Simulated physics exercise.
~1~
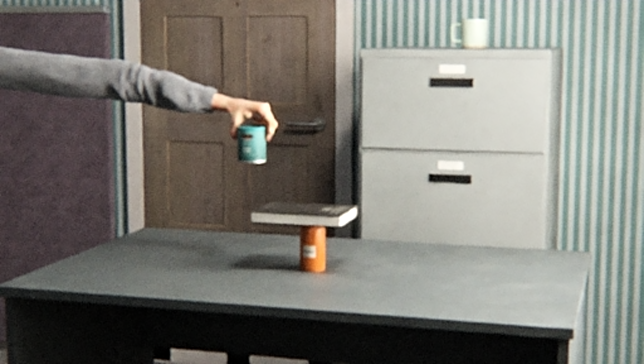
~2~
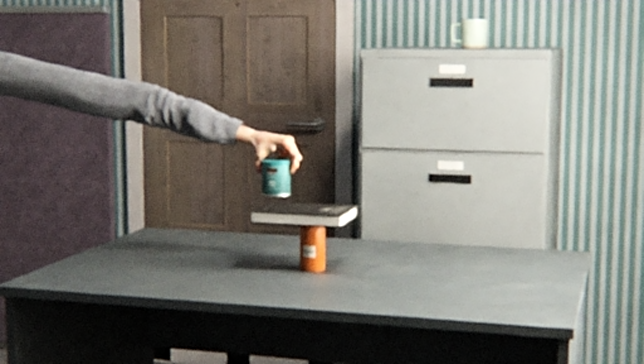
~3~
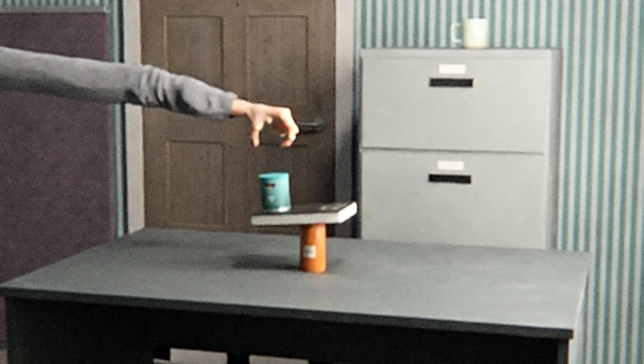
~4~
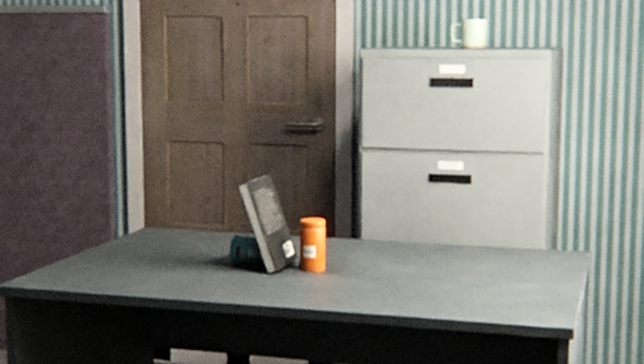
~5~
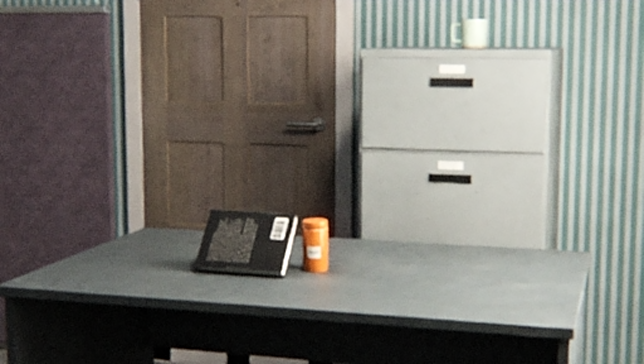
On a grey table, a hand sets a turquoise tin on a balanced book, which topples beside an orange jar.
